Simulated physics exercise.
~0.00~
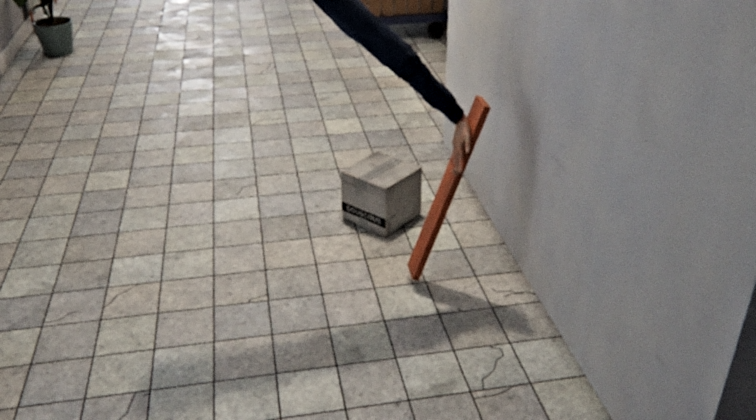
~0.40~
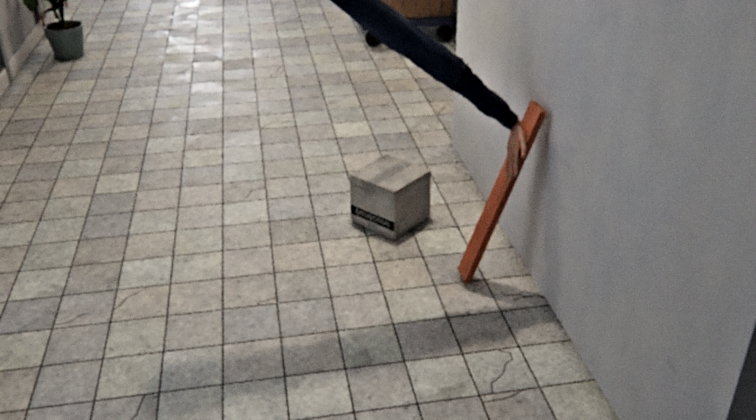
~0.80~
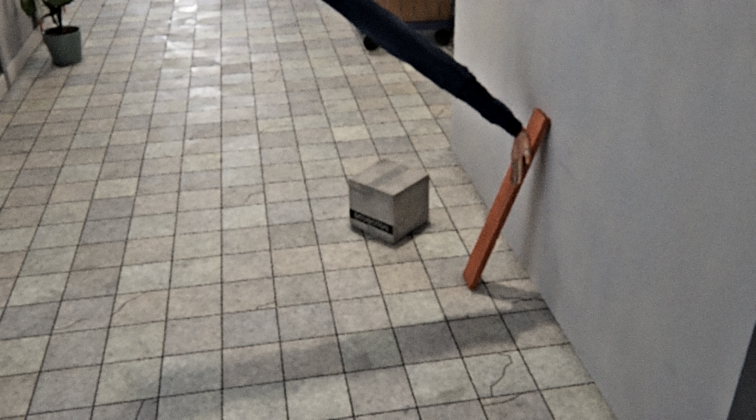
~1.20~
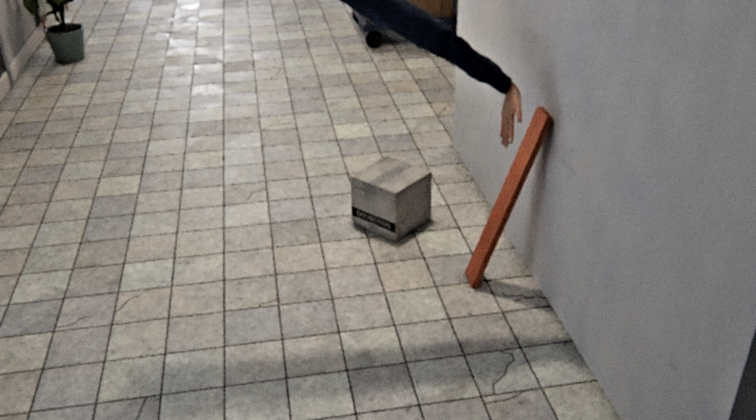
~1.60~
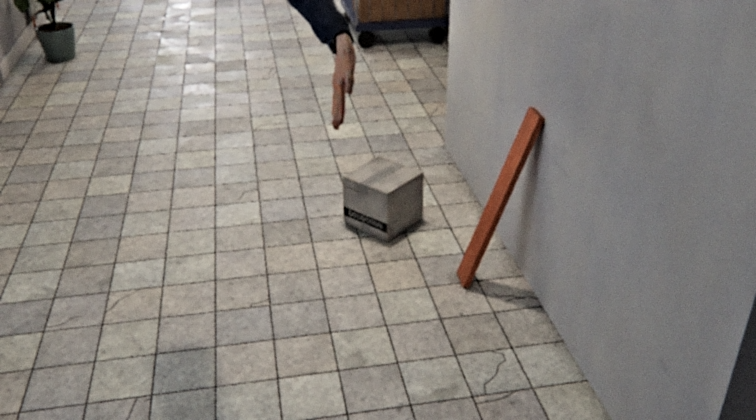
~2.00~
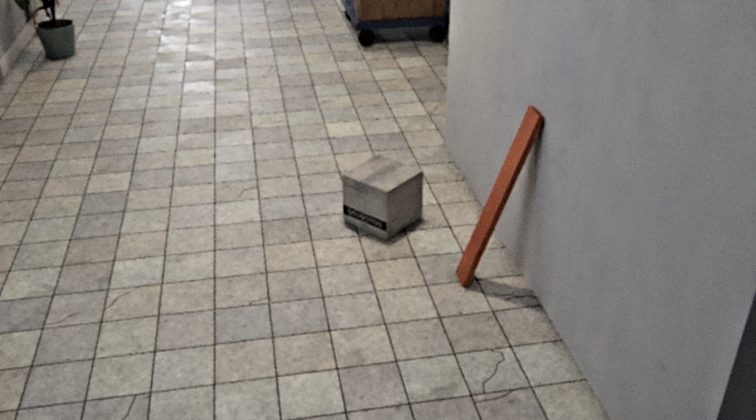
An orange plank is leaned against a wall by a hand and stays propped.
